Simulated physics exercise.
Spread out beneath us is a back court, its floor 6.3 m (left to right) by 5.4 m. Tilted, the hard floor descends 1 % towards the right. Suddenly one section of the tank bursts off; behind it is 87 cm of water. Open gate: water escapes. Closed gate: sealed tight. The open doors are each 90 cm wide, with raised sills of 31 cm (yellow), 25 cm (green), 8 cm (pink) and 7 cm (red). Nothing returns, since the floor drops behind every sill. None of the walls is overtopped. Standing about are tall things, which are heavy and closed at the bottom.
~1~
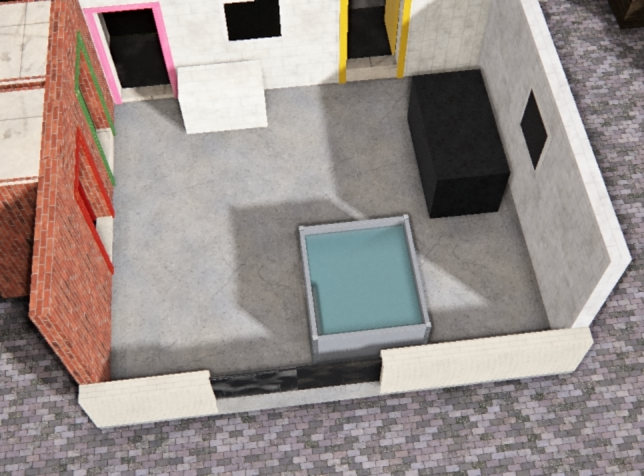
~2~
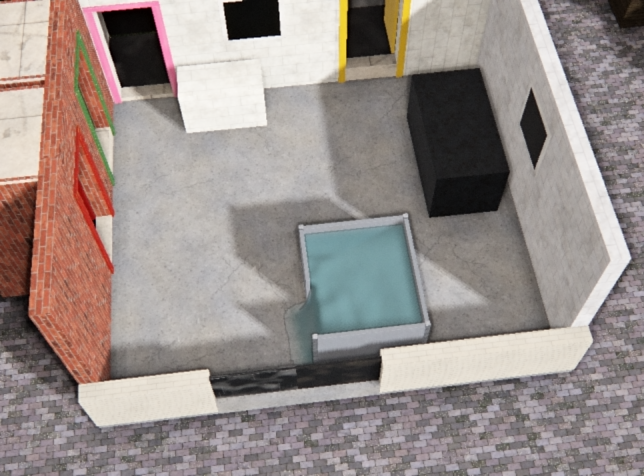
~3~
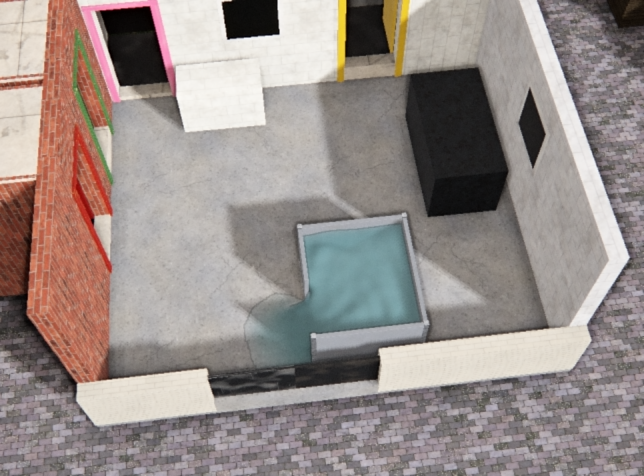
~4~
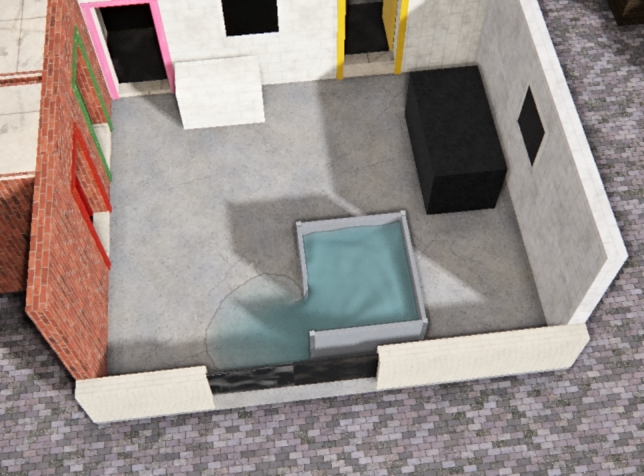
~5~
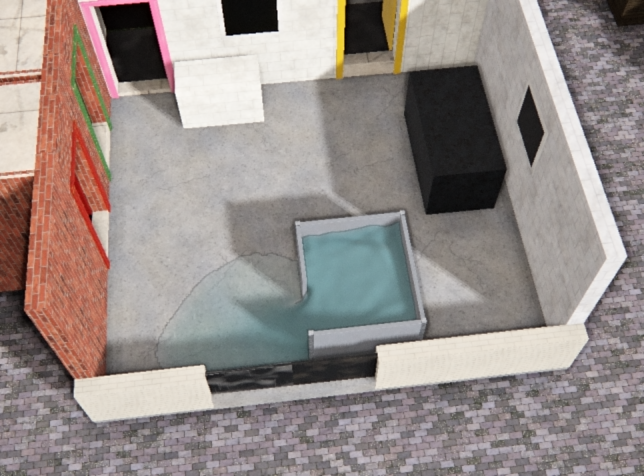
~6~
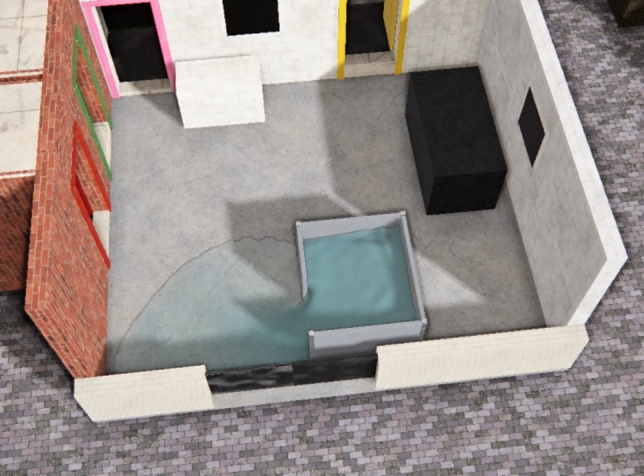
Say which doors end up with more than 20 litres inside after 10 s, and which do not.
Yellow door: Limit unbroken, green door: Limit unbroken, pink door: Limit broken, red door: Limit broken.
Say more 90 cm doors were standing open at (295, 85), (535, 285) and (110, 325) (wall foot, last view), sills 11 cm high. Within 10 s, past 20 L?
So, in the order given, it's shy of the mark, then shy of the mark, then beyond the mark.
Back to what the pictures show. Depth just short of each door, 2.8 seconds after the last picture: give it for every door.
Measured in centimetres, the yellow door gives 0, the green door 6, the pink door 25 and the red door 11.
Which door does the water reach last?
I'd say the yellow one.
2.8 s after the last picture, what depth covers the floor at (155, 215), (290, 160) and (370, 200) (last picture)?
First 9 cm, then 1 cm, then 0 cm.
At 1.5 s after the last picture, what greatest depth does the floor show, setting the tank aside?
About 38 cm.
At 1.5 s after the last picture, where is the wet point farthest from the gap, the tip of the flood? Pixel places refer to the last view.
Point: Roughly (112, 137).
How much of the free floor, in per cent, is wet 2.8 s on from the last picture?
About 50 per cent.
Then, 0.7 s after the last picture water covers 25 % of the floor and is deepest (56 cm) near (107, 395); yellow door not reached, green door not reached, pink door not reached, red door 11 cm at the sill, 0 L in.
Then, 1.5 s after the last picture water covers 30 % of the floor and is deepest (38 cm) near (107, 383); yellow door not reached, green door 5 cm at the sill, 0 L in, pink door not reached, red door 15 cm at the sill, 15 L in.
Then, 2.8 s after the last picture water covers 50 % of the floor and is deepest (24 cm) near (108, 347); yellow door not reached, green door 6 cm at the sill, 0 L in, pink door 25 cm at the sill, 76 L in, red door 11 cm at the sill, 35 L in.
Then, 5.3 s after the last picture water covers 75 % of the floor and is deepest (18 cm) near (176, 99); yellow door 4 cm at the sill, 0 L in, green door 8 cm at the sill, 0 L in, pink door 18 cm at the sill, 239 L in, red door 8 cm at the sill, 48 L in.
Then, 9.3 s after the last picture water covers 95 % of the floor and is deepest (12 cm) near (538, 349); yellow door 10 cm at the sill, 0 L in, green door 8 cm at the sill, 0 L in, pink door 9 cm at the sill, 303 L in, red door 5 cm at the sill, 49 L in.
